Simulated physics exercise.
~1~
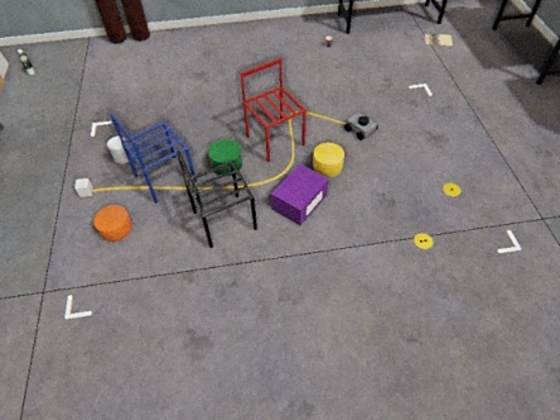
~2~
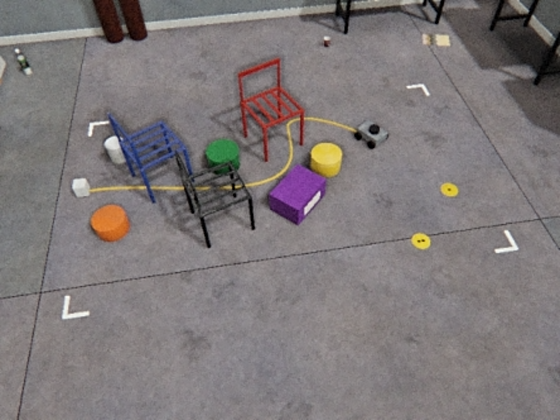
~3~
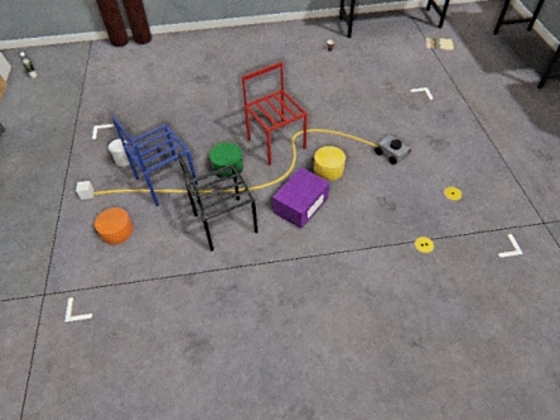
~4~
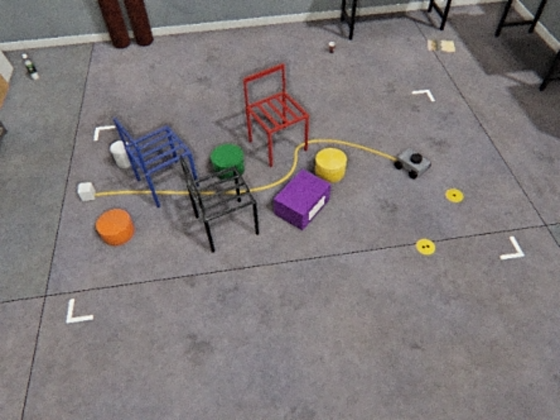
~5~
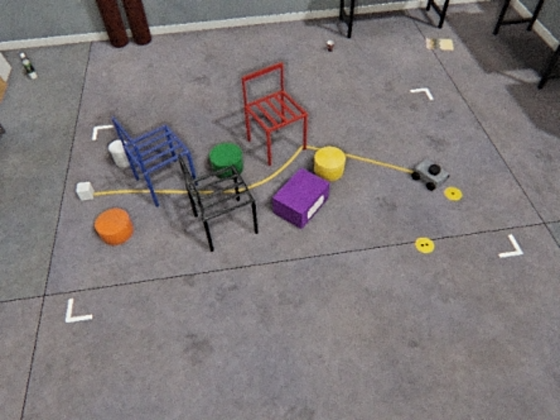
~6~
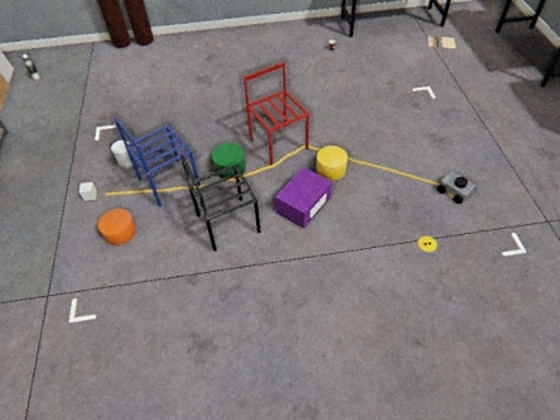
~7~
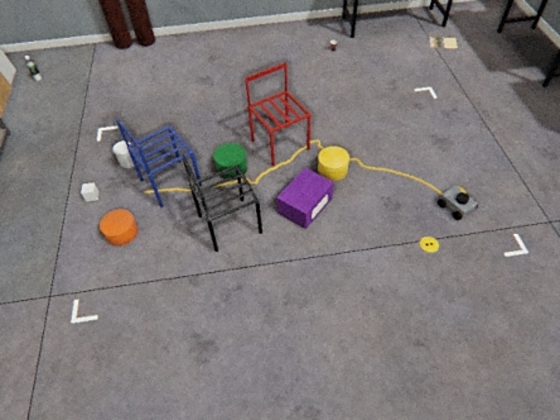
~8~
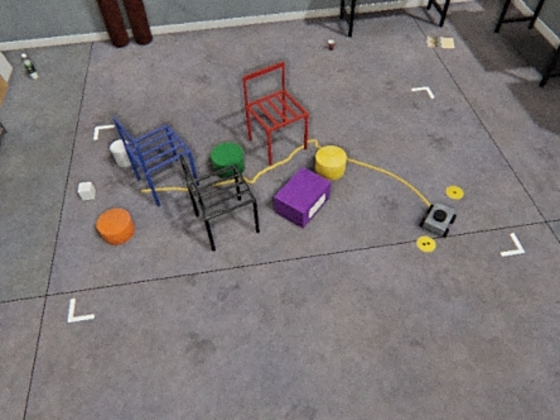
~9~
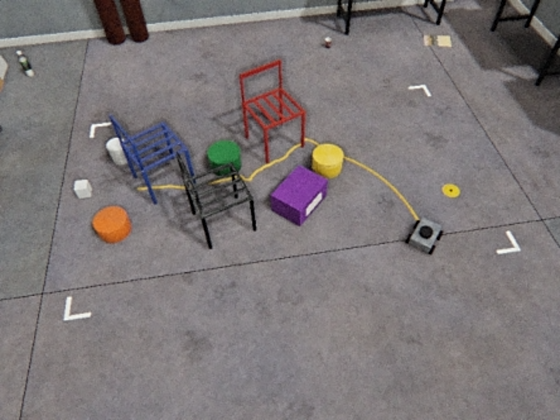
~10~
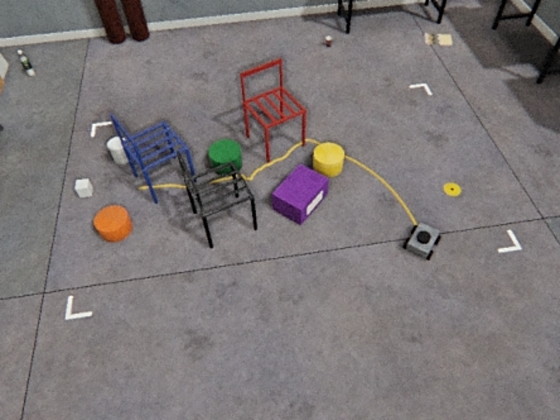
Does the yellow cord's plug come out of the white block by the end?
Yes, the plug gets yanked out as the cart drives away to the right, and the cord's end trails away from the white block.
Chairs stay still as a cart pulls its yellow cord off a white block, then stops.
